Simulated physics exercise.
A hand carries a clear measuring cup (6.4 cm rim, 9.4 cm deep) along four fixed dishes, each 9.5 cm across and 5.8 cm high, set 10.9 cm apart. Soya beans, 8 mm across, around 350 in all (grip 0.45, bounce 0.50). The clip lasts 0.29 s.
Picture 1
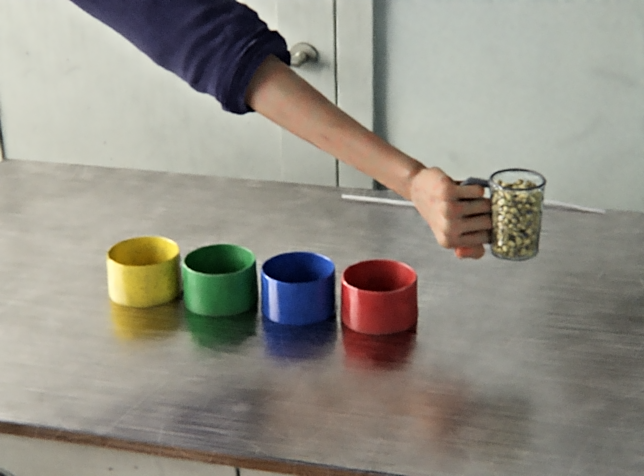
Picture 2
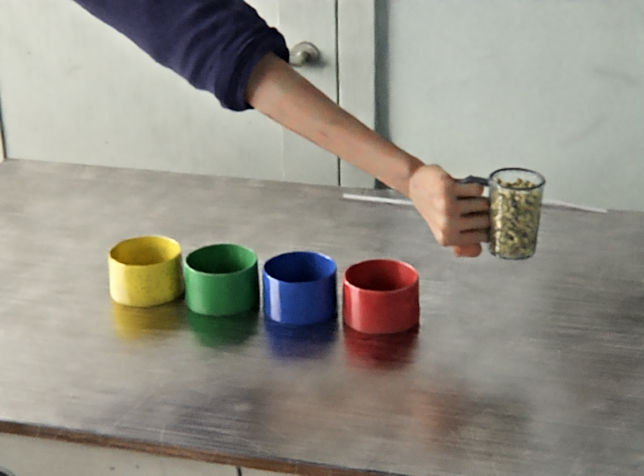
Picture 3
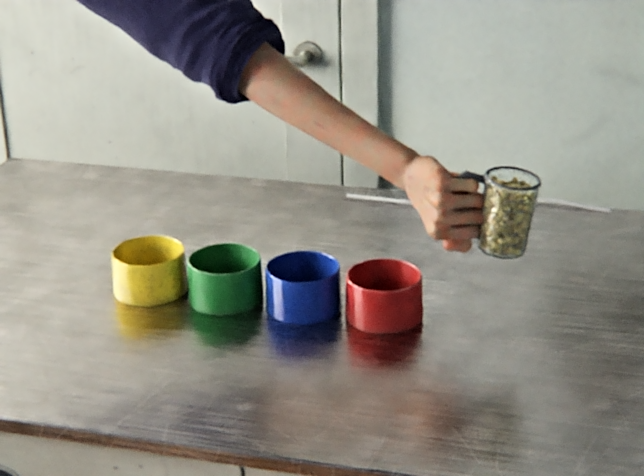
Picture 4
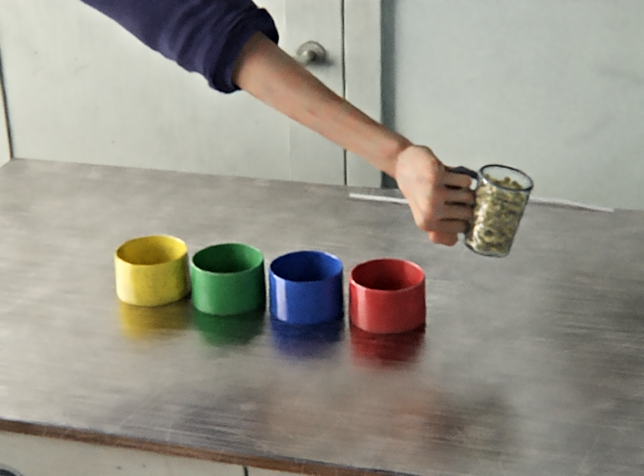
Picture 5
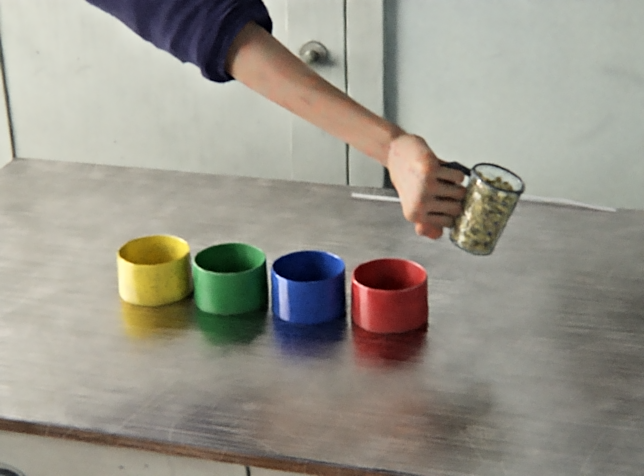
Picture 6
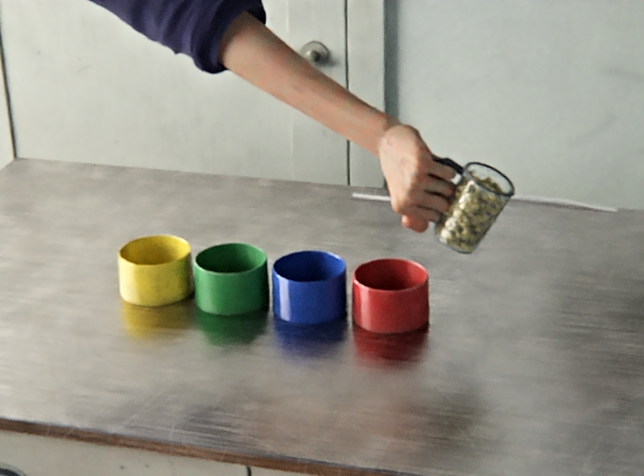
Hand holding a clear cup of pale beans, moving it slightly left and tilting it rightward near four coloured dishes.
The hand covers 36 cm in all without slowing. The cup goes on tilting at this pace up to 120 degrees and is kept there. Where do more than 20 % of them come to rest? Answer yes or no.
Red: No, blue: Yes, green: No, yellow: No, counter: No.
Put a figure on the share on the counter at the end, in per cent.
About 5 per cent.
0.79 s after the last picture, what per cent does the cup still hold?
About 70 per cent.
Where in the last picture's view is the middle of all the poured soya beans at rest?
Near (315, 295).
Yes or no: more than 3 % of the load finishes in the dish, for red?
Red yes.
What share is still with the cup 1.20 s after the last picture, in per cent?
Roughly 5 per cent.
Then, 0.47 s after the last picture, tilt 79 degrees; cup holds 100 %.
Then, 0.79 s after the last picture, tilt 116 degrees; cup holds 70 %, red 10 %, blue 5 %.
Then, 1.20 s after the last picture, tilt 120 degrees; cup holds 5 %, red 10 %, blue 75 %.
In the end, red 10 %, blue 80 %, green 0 %, yellow 0 %, counter 5 %.
